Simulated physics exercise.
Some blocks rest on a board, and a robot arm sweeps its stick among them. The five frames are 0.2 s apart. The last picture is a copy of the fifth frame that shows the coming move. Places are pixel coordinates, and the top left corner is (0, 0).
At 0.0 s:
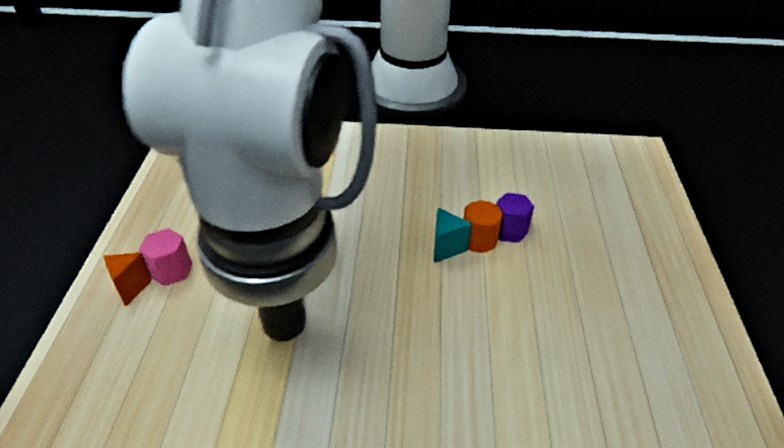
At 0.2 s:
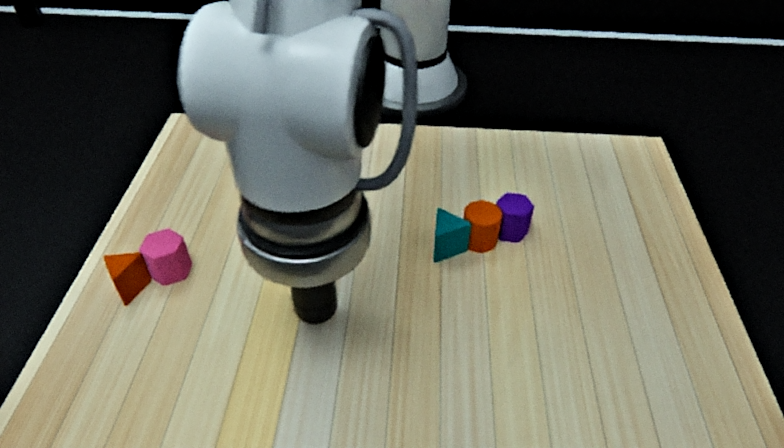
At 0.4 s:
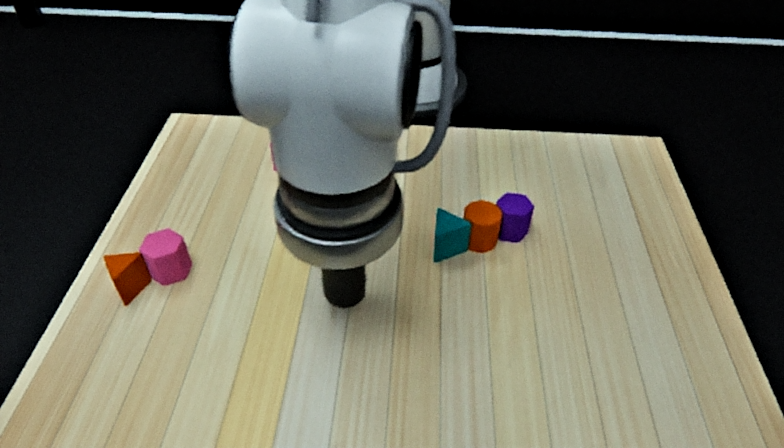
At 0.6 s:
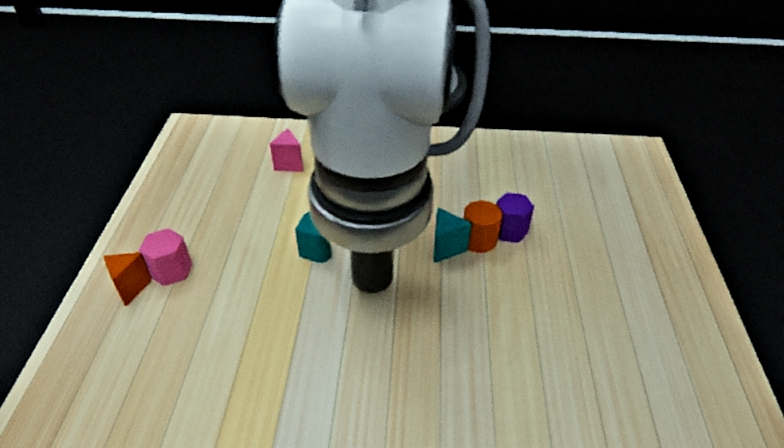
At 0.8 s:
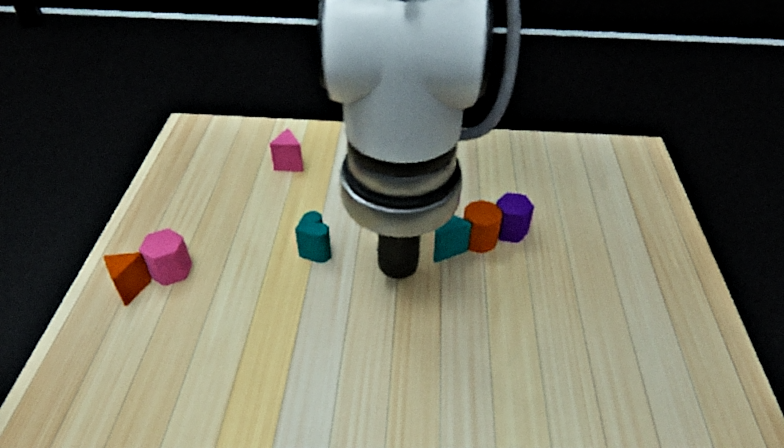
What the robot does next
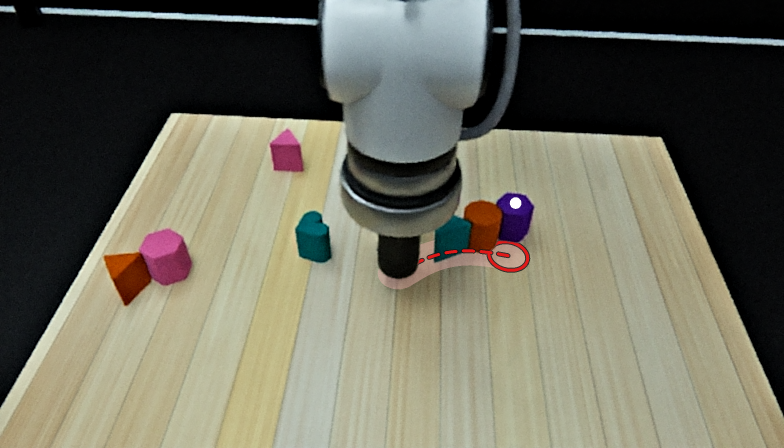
A robot arm moves its dark stick rightward across the board while the blocks stay still.
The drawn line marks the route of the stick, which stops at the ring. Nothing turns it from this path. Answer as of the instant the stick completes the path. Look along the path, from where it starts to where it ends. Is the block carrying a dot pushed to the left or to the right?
Off to the left side.
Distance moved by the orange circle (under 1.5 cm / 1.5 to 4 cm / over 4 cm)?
I reckon it covers more than 4 cm.
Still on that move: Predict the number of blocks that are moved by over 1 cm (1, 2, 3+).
Three or more blocks.
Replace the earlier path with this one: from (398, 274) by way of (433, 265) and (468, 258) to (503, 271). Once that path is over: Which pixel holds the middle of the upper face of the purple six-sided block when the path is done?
Its top centre is at about (546, 185).
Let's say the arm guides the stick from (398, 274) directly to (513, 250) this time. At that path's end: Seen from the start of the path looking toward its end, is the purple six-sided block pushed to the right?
Answer: No.
Path on the board, from (398, 274) via (431, 257) and (469, 251), ending at (508, 256); the dot is on the purple six-sided block.
What follows on the original path. One third of the way, stick at (433, 247); turquoise triangular block at (472, 219), turned 20° clockwise; orange circle at (498, 209); purple six-sided block at (528, 196), turned 15° clockwise.
Two thirds of the way, stick at (471, 242); turquoise triangular block at (507, 229); orange circle at (512, 207); purple six-sided block at (533, 190), turned 30° clockwise.
At the end, stick at (510, 247); turquoise heart in place; turquoise triangular block at (548, 236); orange circle at (532, 207); purple six-sided block at (538, 184), turned 25° clockwise.
